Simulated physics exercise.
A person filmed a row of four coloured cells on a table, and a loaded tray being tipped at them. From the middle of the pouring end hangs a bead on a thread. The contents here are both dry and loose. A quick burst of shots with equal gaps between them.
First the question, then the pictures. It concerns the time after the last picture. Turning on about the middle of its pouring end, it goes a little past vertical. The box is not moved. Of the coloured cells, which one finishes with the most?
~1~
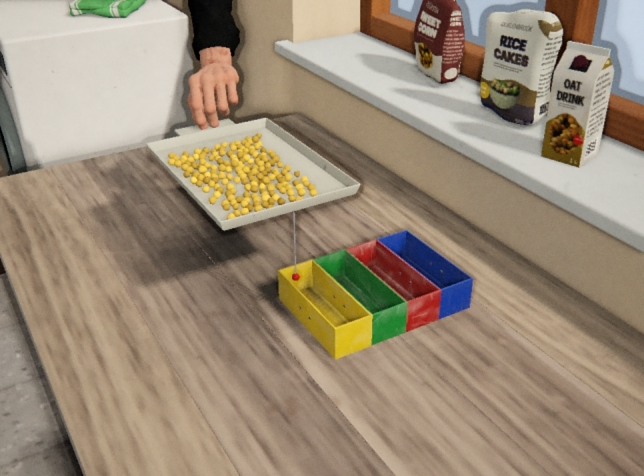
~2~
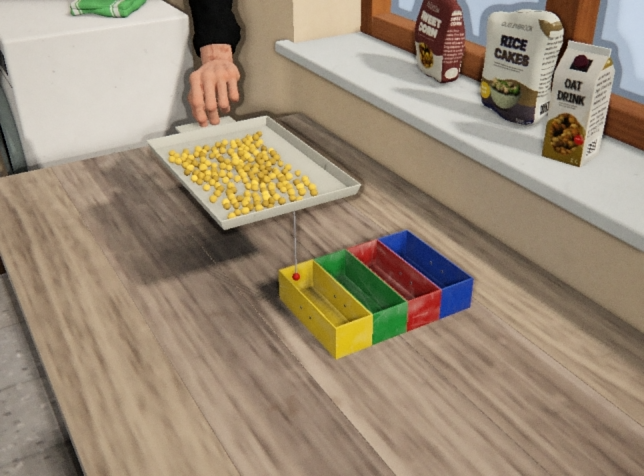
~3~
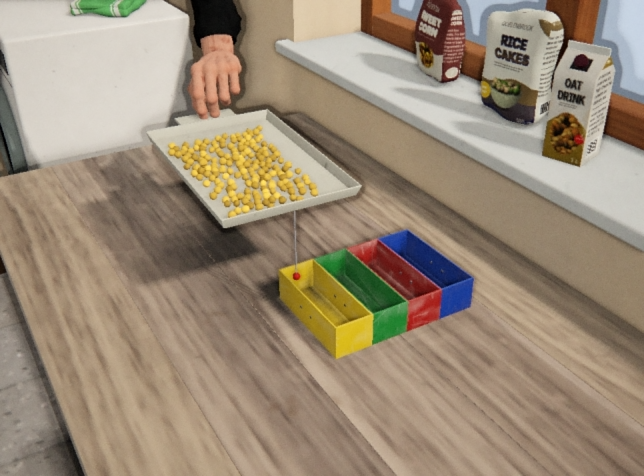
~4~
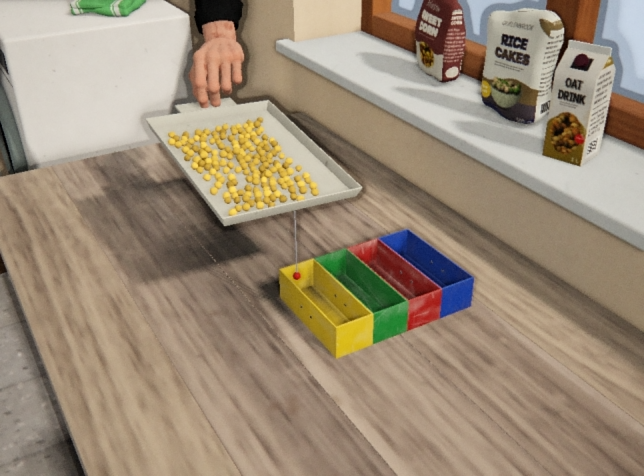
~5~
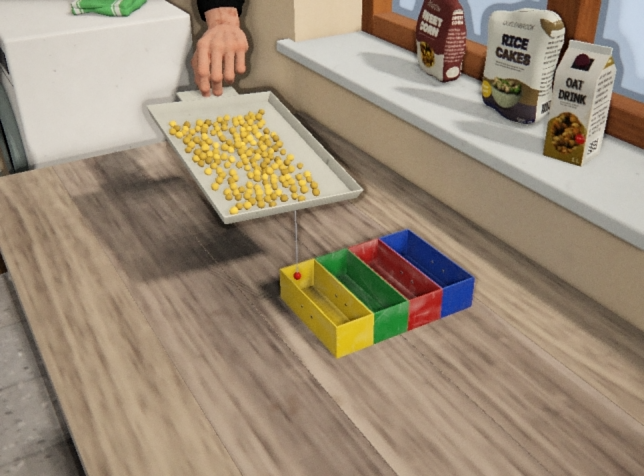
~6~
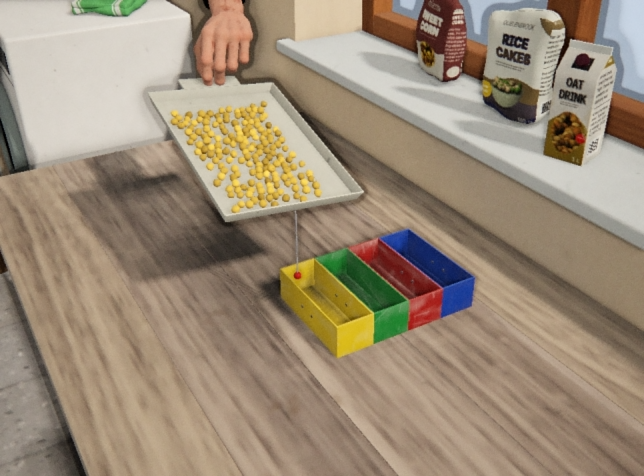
The green cell finishes with the most.
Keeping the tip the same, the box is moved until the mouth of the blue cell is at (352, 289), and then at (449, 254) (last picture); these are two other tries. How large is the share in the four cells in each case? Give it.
You'd see roughly 50 per cent first and roughly 90 per cent second.
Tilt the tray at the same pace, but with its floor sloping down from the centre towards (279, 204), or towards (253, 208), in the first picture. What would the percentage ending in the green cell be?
About 20 and 0 percent.
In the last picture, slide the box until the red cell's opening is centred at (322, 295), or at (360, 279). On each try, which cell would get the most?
First: Blue. Second: The cell in red.
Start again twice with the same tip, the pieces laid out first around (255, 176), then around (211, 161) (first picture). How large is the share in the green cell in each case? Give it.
Near 50 and 50 percent respectively.
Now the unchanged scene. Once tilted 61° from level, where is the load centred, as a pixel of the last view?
The load is centred near (318, 179).
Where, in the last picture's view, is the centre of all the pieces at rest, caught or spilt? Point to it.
I'd place the middle at about (363, 305).
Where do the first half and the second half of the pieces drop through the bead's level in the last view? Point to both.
(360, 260), then (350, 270).
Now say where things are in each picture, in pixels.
In the first frame, corners of the pouring end near (223, 220) and (355, 184), level; middle of the load near (246, 170), puffed corn balls; bead on its thread near (296, 277); yellow cell near (353, 334); green cell near (389, 321); red cell near (423, 308); blue cell near (456, 296).
In the second frame, corners of the pouring end near (224, 219) and (356, 184), level; middle of the load near (246, 169).
In the third frame, corners of the pouring end near (224, 218) and (357, 185), tipped barely, lowest at the right corner; middle of the load near (247, 165).
In the fourth frame, corners of the pouring end near (225, 216) and (357, 186), tipped a little, lowest at the right corner; middle of the load near (247, 159).
In the fifth frame, corners of the pouring end near (226, 214) and (358, 188), tipped a little, lowest at the right corner; middle of the load near (248, 154).
In the sixth frame, corners of the pouring end near (228, 213) and (359, 190), tipped clearly, lowest at the right corner; middle of the load near (251, 149); yellow cell near (355, 333); green cell near (391, 319); red cell near (425, 307); blue cell near (458, 295).
Shortly afterwards, tray tipped steeply; the bulk on the tray; only a few in the green cell; only a few in the red cell; only a few in the blue cell; a little falling or outside the box.
Next, tray tipped past a quarter turn; a little on the tray; near half in the green cell; near a quarter in the yellow cell; a little in the red cell; only a few in the blue cell; a little falling or outside the box.
Some moments later, tray tipped past a quarter turn; near two thirds in the green cell; near a quarter in the yellow cell; a little in the red cell; only a few in the blue cell; a little falling or outside the box.
In the end, tray tipped past a quarter turn; near two thirds in the green cell; near a quarter in the yellow cell; a little in the red cell; only a few in the blue cell; a little outside the box.
